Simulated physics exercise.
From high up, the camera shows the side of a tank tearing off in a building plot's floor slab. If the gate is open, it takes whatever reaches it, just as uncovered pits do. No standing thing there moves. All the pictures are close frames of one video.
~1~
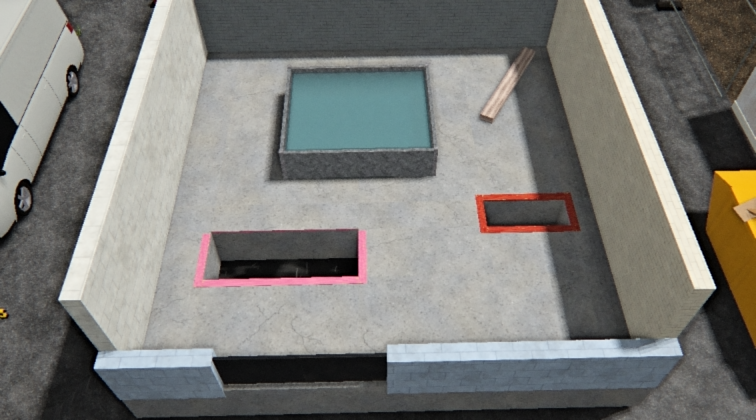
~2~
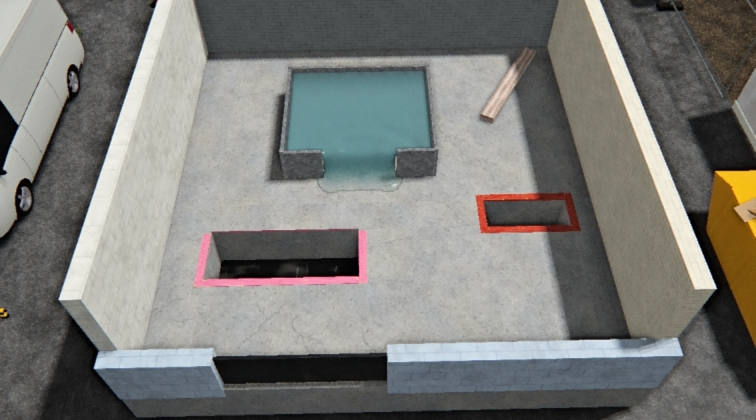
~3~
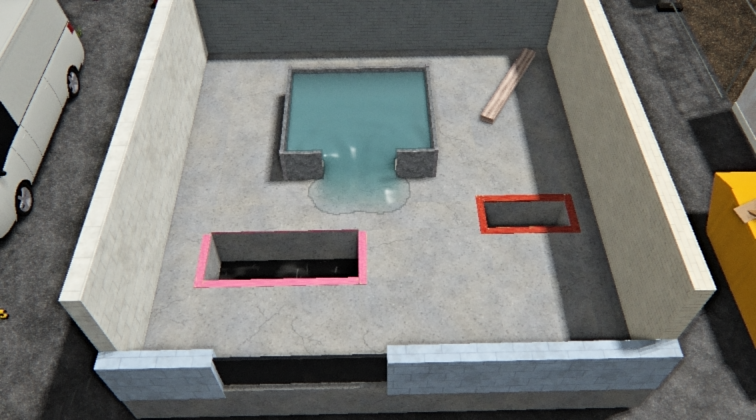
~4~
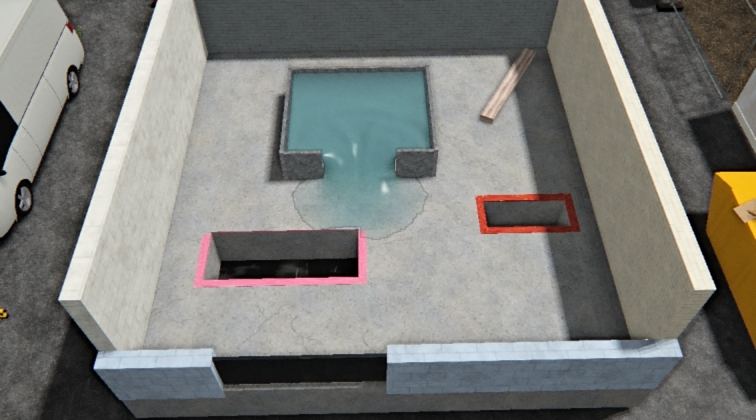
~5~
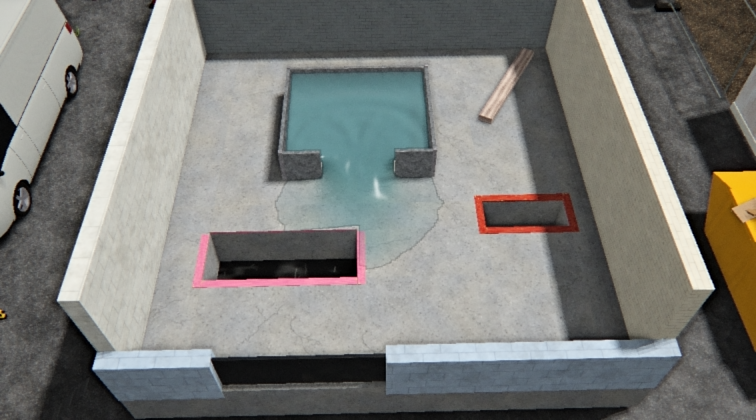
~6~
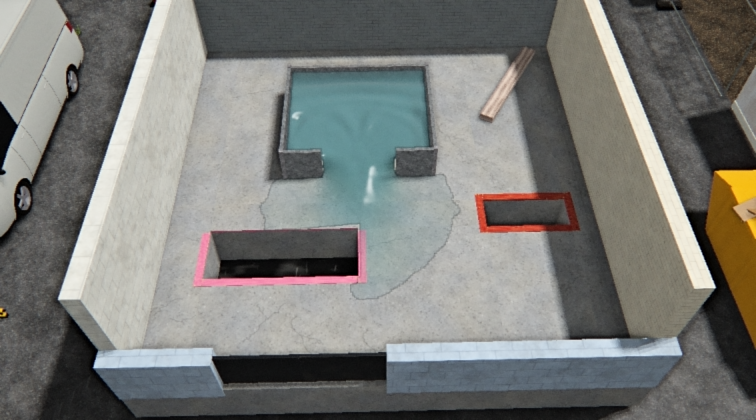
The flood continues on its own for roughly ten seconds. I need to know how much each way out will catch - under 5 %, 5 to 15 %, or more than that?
Result: The gate is a minor outlet here - below five per cent. The red pit is a middling outlet here - five to fifteen per cent. The pink pit is a major outlet here - beyond fifteen per cent.
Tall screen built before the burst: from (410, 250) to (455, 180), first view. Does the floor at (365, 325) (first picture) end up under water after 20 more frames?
Verdict: The spot is submerged.
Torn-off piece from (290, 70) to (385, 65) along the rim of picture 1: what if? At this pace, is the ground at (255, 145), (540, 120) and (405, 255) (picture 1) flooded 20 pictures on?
Going point by point: Waterlogged, waterlogged, left unwetted.
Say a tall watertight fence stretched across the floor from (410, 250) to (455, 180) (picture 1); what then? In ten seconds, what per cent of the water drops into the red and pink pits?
The red pit gets 4 per cent and the pink pit gets 55 per cent.
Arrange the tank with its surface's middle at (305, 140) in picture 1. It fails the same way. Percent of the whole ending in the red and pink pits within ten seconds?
Ten seconds on: Red pit 0 percent, pink pit 85 percent.
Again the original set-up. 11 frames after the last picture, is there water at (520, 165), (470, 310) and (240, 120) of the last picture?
Points in order - 1: Unwetted; 2: Inundated; 3: Unwetted.
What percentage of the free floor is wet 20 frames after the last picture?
That should be about 35 %.
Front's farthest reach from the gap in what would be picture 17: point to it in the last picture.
I reckon the front has reached (586, 364) by then.
A moment on, water covers 15 % of the floor; the gate 0 %, the red pit 0 %, the pink pit 9 %.
Next, water covers 25 % of the floor; the gate 0 %, the red pit 0 %, the pink pit 17 %.
Then, water covers 35 % of the floor; the gate 0 %, the red pit 0 %, the pink pit 26 %.
Later, water covers 45 % of the floor; the gate 0 %, the red pit 3 %, the pink pit 37 %.
In the end, water covers 50 % of the floor; the gate 0 %, the red pit 9 %, the pink pit 48 %.
